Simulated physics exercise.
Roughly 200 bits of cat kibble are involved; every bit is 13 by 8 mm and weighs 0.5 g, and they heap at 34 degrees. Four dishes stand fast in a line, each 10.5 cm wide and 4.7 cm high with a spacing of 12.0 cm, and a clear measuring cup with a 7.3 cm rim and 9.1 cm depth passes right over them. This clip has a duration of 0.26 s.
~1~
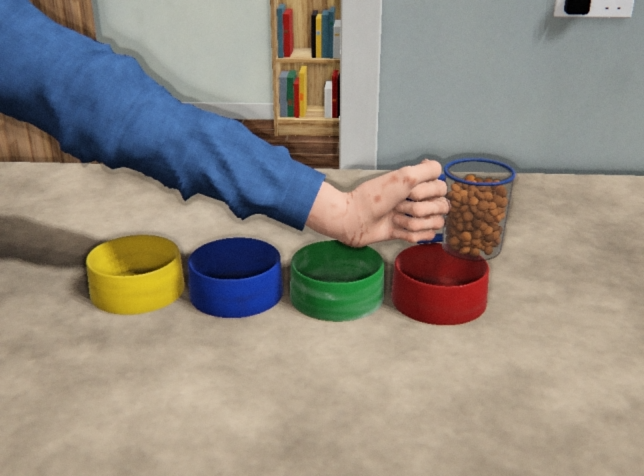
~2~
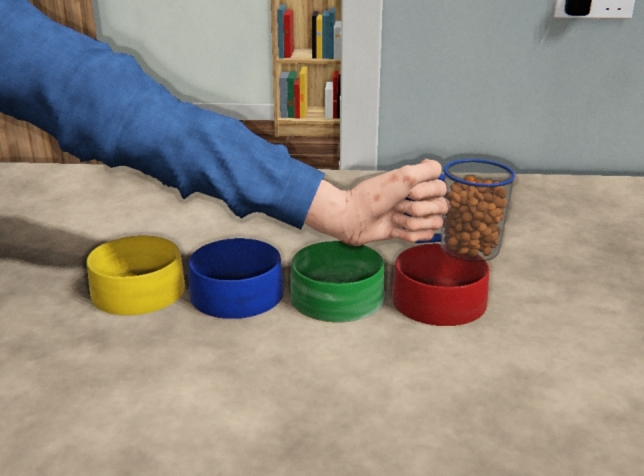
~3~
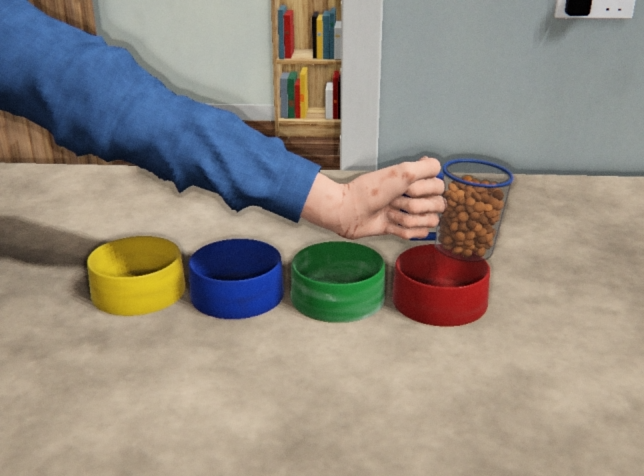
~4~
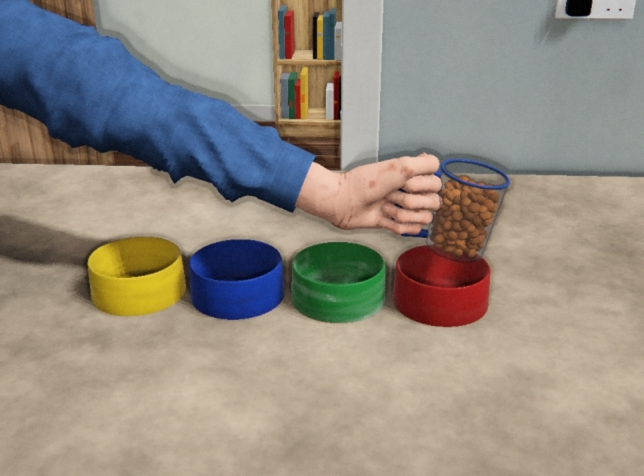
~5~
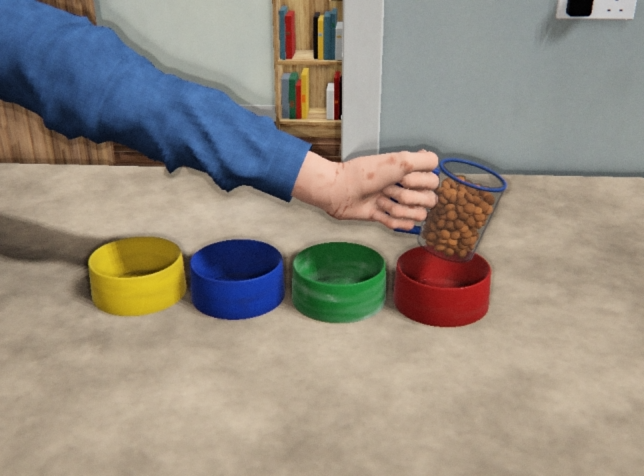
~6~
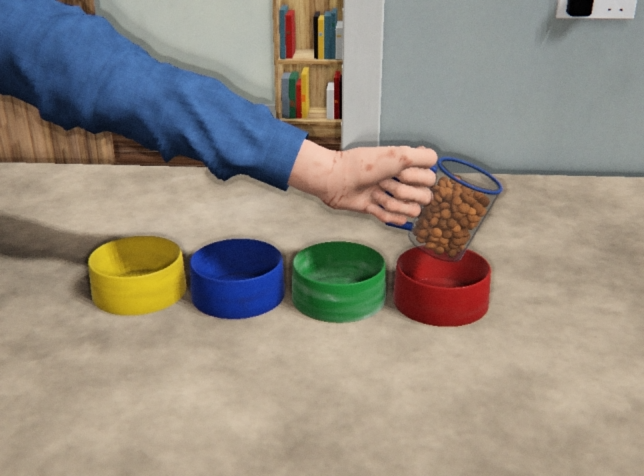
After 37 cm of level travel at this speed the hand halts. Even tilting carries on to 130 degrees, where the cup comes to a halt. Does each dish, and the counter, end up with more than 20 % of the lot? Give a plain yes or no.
Red dish - no, blue dish - no, green dish - yes, yellow dish - no, counter - no.
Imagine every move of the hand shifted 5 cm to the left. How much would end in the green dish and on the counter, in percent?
In that case, green: 70; counter: 20.
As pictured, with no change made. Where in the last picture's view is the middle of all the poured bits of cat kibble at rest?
Somewhere around (347, 285) in the final frame.
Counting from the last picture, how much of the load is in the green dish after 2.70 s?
By that moment it's near 80 percent.
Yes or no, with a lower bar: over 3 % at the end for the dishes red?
Red - it holds.
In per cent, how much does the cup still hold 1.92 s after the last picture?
Reading: Approx. 0 %.
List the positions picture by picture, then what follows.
The first picture shows cup at (475, 210), tilt 0 degrees, lip at (513, 172), moved 0.0 cm; middle of the pieces at (476, 212); red dish at (442, 264); green dish at (337, 261); blue dish at (235, 258); yellow dish at (133, 255).
The second picture shows cup at (474, 211), tilt 1 degrees, lip at (513, 174), moved 0.2 cm; middle of the pieces at (475, 213).
The third picture shows cup at (470, 211), tilt 5 degrees, lip at (511, 176), moved 0.6 cm; middle of the pieces at (471, 213).
The fourth picture shows cup at (464, 211), tilt 10 degrees, lip at (508, 180), moved 1.3 cm; middle of the pieces at (465, 214).
The fifth picture shows cup at (459, 212), tilt 15 degrees, lip at (505, 184), moved 2.1 cm; middle of the pieces at (458, 214).
The sixth picture shows cup at (452, 211), tilt 20 degrees, lip at (501, 187), moved 2.8 cm; middle of the pieces at (452, 213); red dish at (443, 266); green dish at (339, 263); blue dish at (236, 259); yellow dish at (135, 256).
Then, 1.15 s after the last picture, tilt 130 degrees; cup holds 25 %, red 5 %, green 55 %.
Then, 1.92 s after the last picture, tilt 130 degrees; cup holds 0 %, red 5 %, green 80 %.
Then, 2.70 s after the last picture, tilt 130 degrees; cup holds 0 %, red 5 %, green 80 %.
In the end, red 5 %, blue 0 %, green 80 %, yellow 0 %, counter 10 %.
